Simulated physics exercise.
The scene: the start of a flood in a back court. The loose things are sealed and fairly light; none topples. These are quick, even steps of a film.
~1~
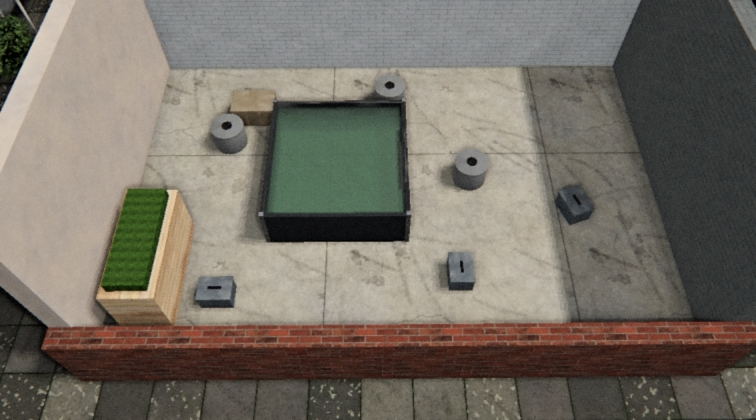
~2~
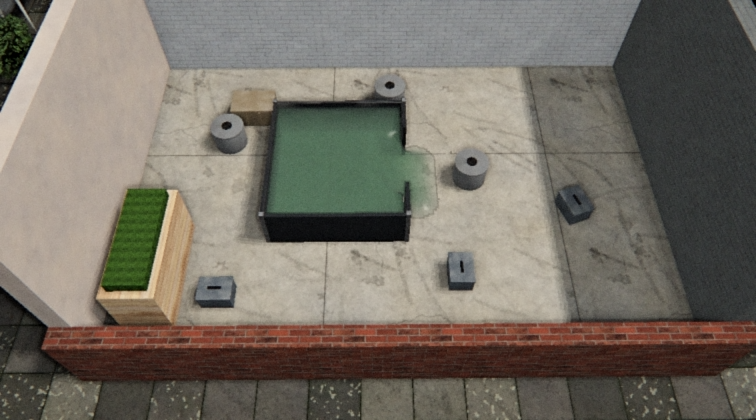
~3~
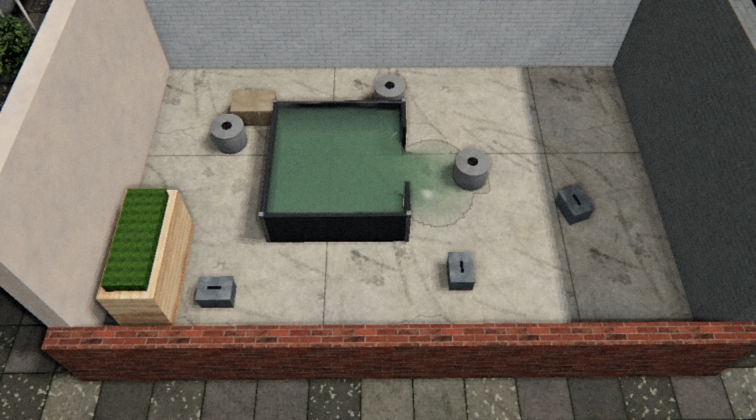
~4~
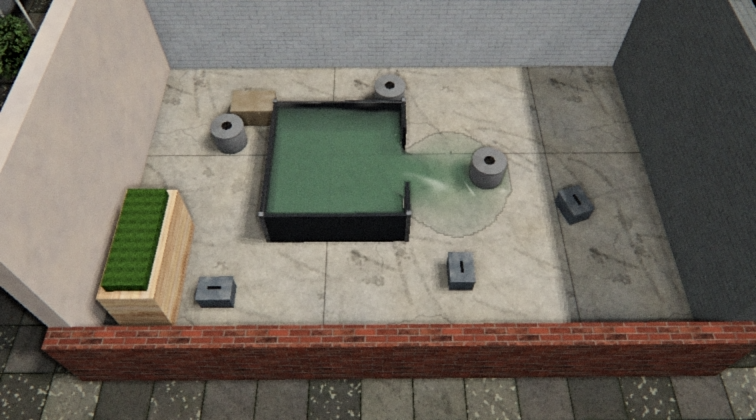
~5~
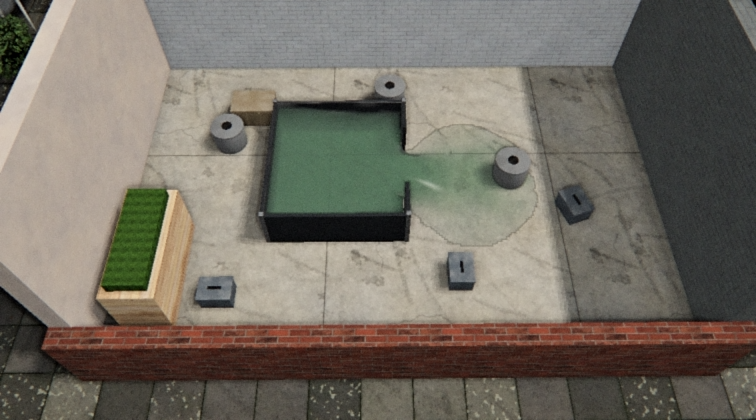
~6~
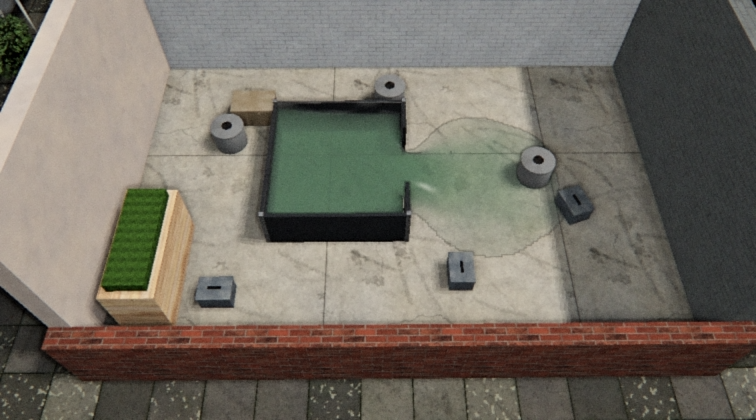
Green water pours through a gap in the right side of a dark-walled tank in a walled yard, spreading over the pale paving. It surrounds a round grey tub, which then slides right toward a small grey block, while the pool widens and the other objects stay still.
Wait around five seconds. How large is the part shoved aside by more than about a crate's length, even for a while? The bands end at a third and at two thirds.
Share: Less than a third.
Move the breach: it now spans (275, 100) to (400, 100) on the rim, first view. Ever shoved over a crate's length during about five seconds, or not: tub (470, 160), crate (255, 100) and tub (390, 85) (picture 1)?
As listed: Never so far, yes, that far or more.
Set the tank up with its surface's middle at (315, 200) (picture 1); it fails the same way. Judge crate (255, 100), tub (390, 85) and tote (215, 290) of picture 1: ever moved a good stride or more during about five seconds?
In turn: Not that far, not that far, short of that.
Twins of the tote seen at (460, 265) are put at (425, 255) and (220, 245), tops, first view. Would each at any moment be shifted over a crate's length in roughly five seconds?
As listed: Not that far, never so far.
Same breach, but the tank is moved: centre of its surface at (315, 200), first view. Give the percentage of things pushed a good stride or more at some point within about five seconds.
Close to 40 %.
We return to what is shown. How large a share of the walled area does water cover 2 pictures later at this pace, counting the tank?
Near 30 in a hundred.
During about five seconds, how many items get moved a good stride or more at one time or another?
That makes 2.
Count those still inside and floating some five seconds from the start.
2 of them.
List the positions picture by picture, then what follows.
In the first picture, a tub at (472, 162), on the bottom; a tote at (577, 200) rests on the ground; 0 of 7 have shifted.
In the second picture, a tub at (472, 162) rests on the ground; a tote at (577, 200), on the bottom; 0 of 7 have shifted.
In the third picture, a tub at (473, 162) rests on the ground; a tote at (577, 200) rests on the ground; 0 of 7 have shifted.
In the fourth picture, a tub at (489, 161), on the bottom, close to its start; a tote at (577, 200) rests on the ground; 1 of 7 have shifted.
In the fifth picture, a tub at (513, 160), on the bottom, a stride from its start; a tote at (577, 200), on the bottom; 1 of 7 have shifted.
In the sixth picture, a tub at (538, 160) rests on the ground, a stride from its start; a tote at (577, 200) rests on the ground; 1 of 7 have shifted.
A moment on, 1 of 7 are well off their spots; 0 afloat.
Next, 2 of 7 are well off their spots; 2 afloat.
Later, 2 of 7 are well off their spots; 2 afloat.
In the end, 2 of 7 are well off their spots, and 2 have been at some point; 2 afloat.
